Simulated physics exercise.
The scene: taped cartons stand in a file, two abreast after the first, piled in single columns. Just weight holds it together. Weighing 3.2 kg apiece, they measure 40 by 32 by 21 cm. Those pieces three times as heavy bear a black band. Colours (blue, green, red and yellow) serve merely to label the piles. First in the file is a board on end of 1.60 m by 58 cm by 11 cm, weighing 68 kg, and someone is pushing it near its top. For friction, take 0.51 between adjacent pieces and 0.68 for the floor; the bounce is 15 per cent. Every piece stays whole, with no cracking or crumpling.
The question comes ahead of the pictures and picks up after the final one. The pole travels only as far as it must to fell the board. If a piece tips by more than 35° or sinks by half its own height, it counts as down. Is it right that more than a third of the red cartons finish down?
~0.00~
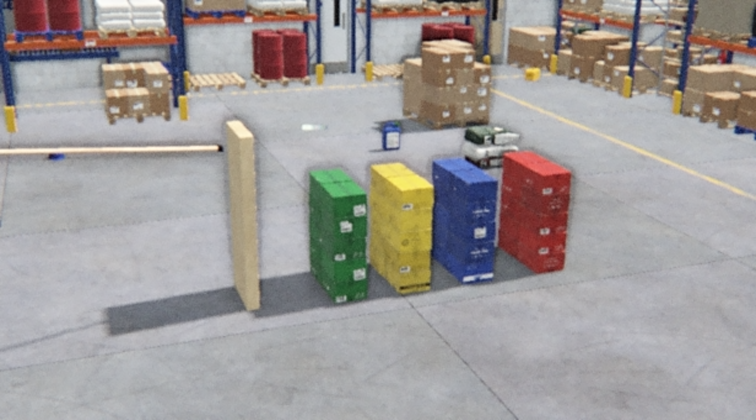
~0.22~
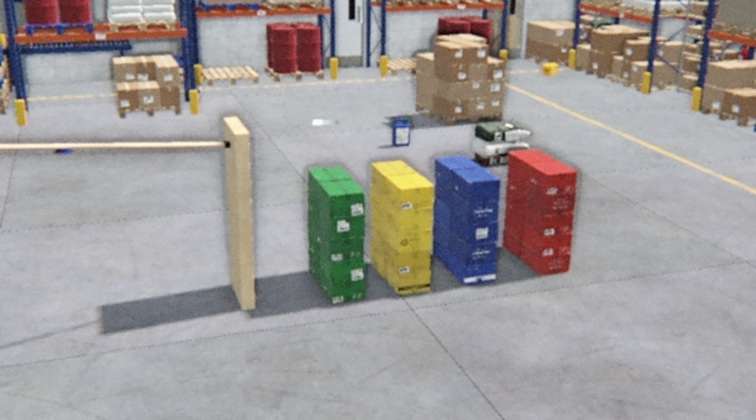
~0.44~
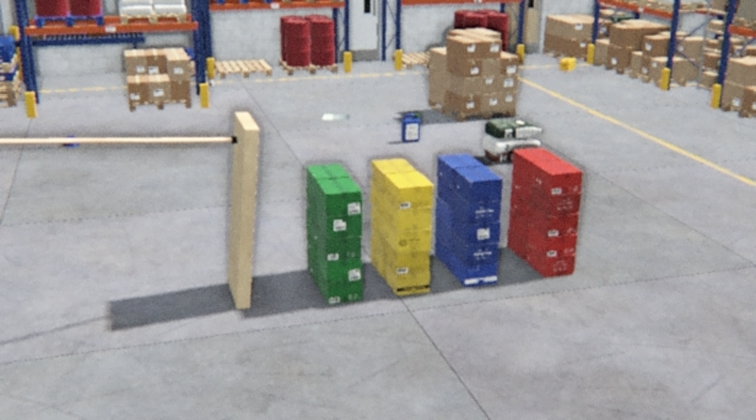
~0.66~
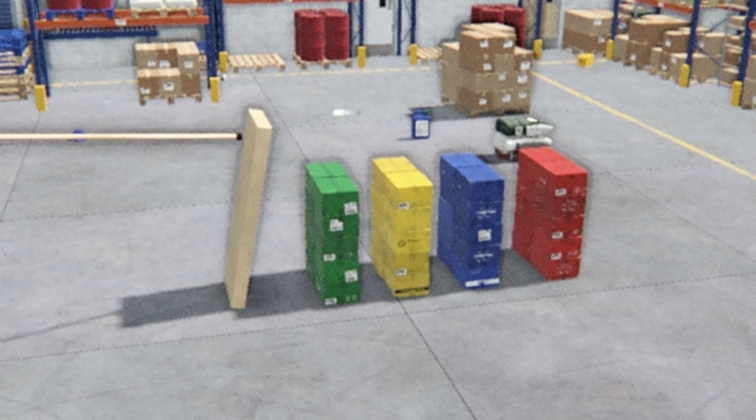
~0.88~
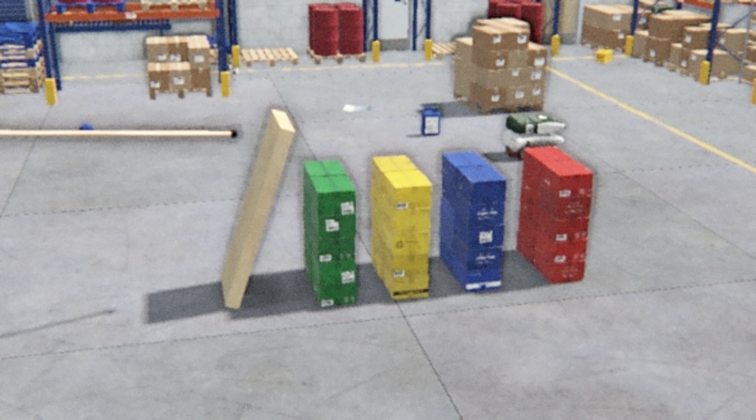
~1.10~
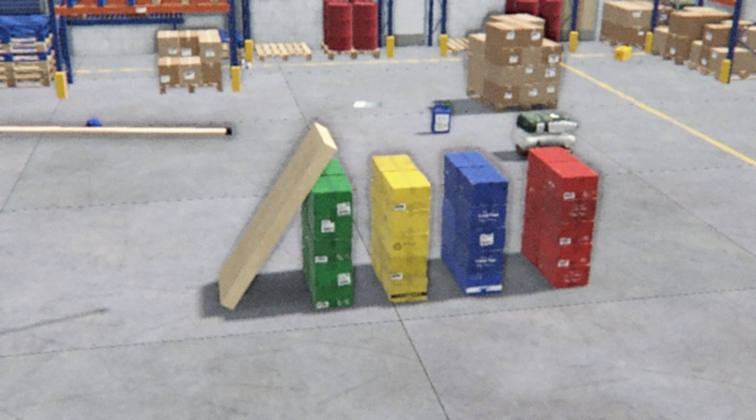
Yes, more than a third do.
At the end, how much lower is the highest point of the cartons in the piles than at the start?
Around 30 centimetres.
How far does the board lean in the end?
About 65° from upright.
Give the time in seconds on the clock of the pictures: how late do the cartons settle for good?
Close to 4.0 s.
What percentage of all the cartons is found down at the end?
The share is about 90 in a hundred.
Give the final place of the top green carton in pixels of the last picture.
Its centre ends up near pixel (452, 239) in the last picture.
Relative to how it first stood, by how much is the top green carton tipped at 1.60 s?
Angle at that time, about 30 degrees.
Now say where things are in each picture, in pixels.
In the first frame (places mark the middle of the side facing us; the camera moves round a little), pole end (220, 149) 9 cm short, board 0° from upright; top red carton (557, 184); top yellow carton (418, 199); the rest undisturbed.
In the second frame, pole end (227, 145) 9 mm in, board 0° from upright; top red carton (562, 184).
In the third frame, pole end (234, 141) 11 cm in, board 5° from upright; top red carton (567, 184); the rest undisturbed.
In the fourth frame, pole end (239, 138) 19 cm in, stopped, board 10° from upright; top red carton (571, 184); the rest undisturbed.
In the fifth frame, pole end (234, 135) 19 cm in, stopped, board 19° from upright; top red carton (576, 186); the rest undisturbed.
In the sixth frame, pole end (228, 133) 19 cm in, stopped, board 33° from upright; top red carton (581, 188); top green carton (333, 204); the rest undisturbed.
After 1.60 s, board 51° from upright; none of the 10 red cartons down (0 of 40 in all colours); top red carton unmoved; top green carton leaning 29°, 7 cm lower.
After 2.12 s, board 66° from upright; none of the 10 red cartons down (19 of 40 in all colours); top red carton shifted 12 cm; top green carton leaning 37°, 35 cm lower.
After 3.14 s, board 66° from upright; 10 of the 10 red cartons down (37 of 40 in all colours); top red carton upside down; top blue carton on its side.
At rest (4.4 s), board 66° from upright; 10 of the 10 red cartons down (37 of 40 in all colours); top red carton upside down; top blue carton upside down. That is 100 per cent. As the last picture would show them, middles, top red carton near (736, 255), top blue carton near (670, 239).
